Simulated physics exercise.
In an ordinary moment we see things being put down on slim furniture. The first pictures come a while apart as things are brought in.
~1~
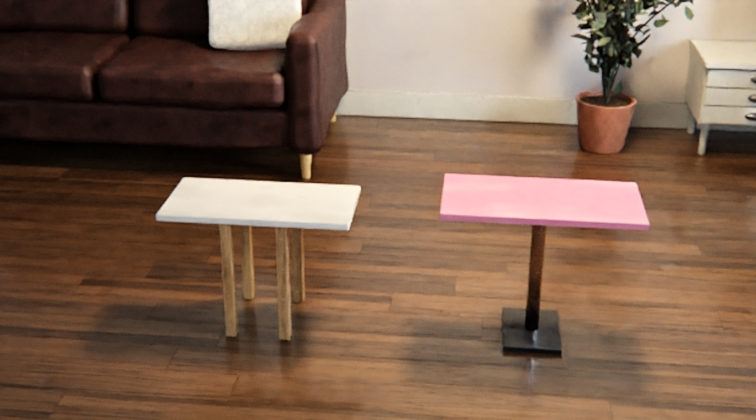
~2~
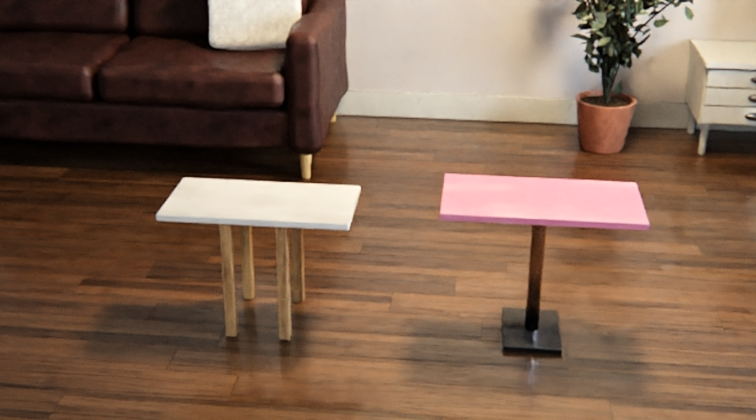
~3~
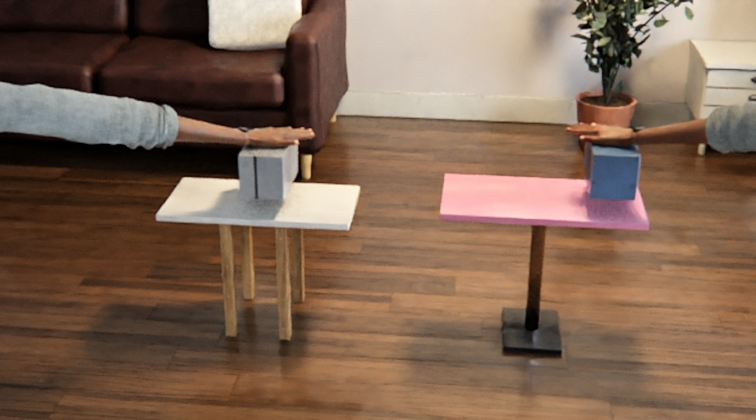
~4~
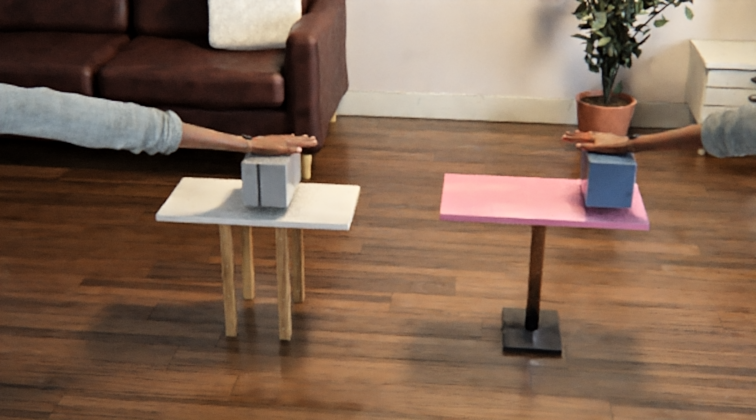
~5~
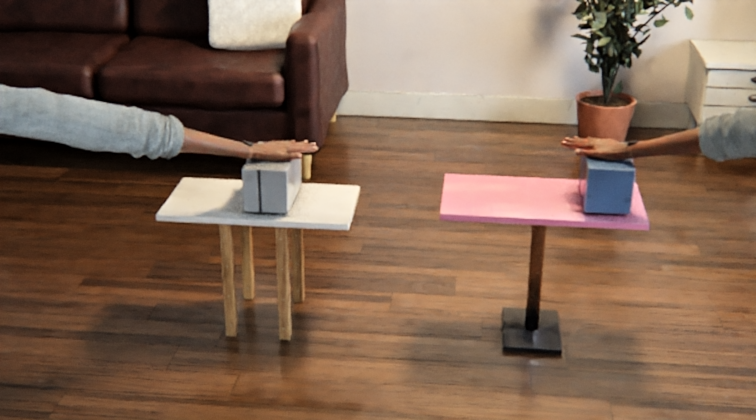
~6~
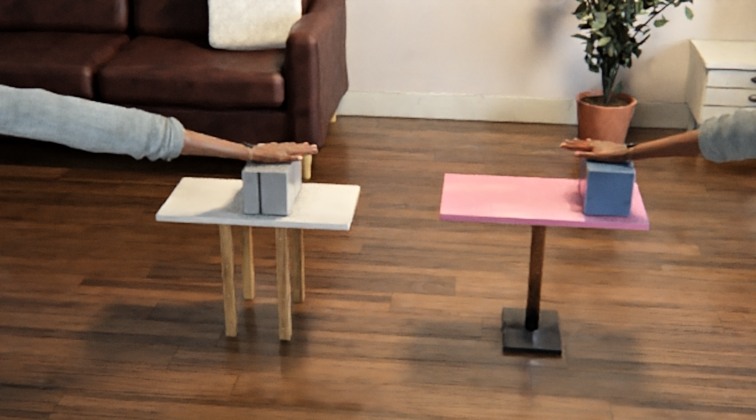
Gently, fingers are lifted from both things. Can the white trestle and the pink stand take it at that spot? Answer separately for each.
The white trestle keeps steady; the pink stand goes over.
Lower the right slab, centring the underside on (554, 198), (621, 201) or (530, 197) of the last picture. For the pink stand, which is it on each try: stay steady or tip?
First it stays put, then it keels over, and last it stays put.
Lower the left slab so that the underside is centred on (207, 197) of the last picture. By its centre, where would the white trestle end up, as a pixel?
(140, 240).
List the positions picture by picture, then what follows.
In the first picture, white trestle (262, 203); pink stand (541, 201).
In the second picture, pink stand (541, 201).
In the third picture, still on the way; white trestle (262, 203); left slab (269, 164).
In the fourth picture, still on the way; pink stand (541, 201); right slab (607, 170).
In the fifth picture, still on the way; white trestle (262, 203); left slab (273, 177).
In the sixth picture, in place, still held; white trestle (262, 203); pink stand (541, 201); right slab (605, 178).
Then, 0.66 s on from there, white trestle at rest near (262, 203); pink stand turned 36° from its first pose near (632, 216).
In the end, the white trestle holds firm, near (262, 203); the pink stand overbalances, near (684, 263).
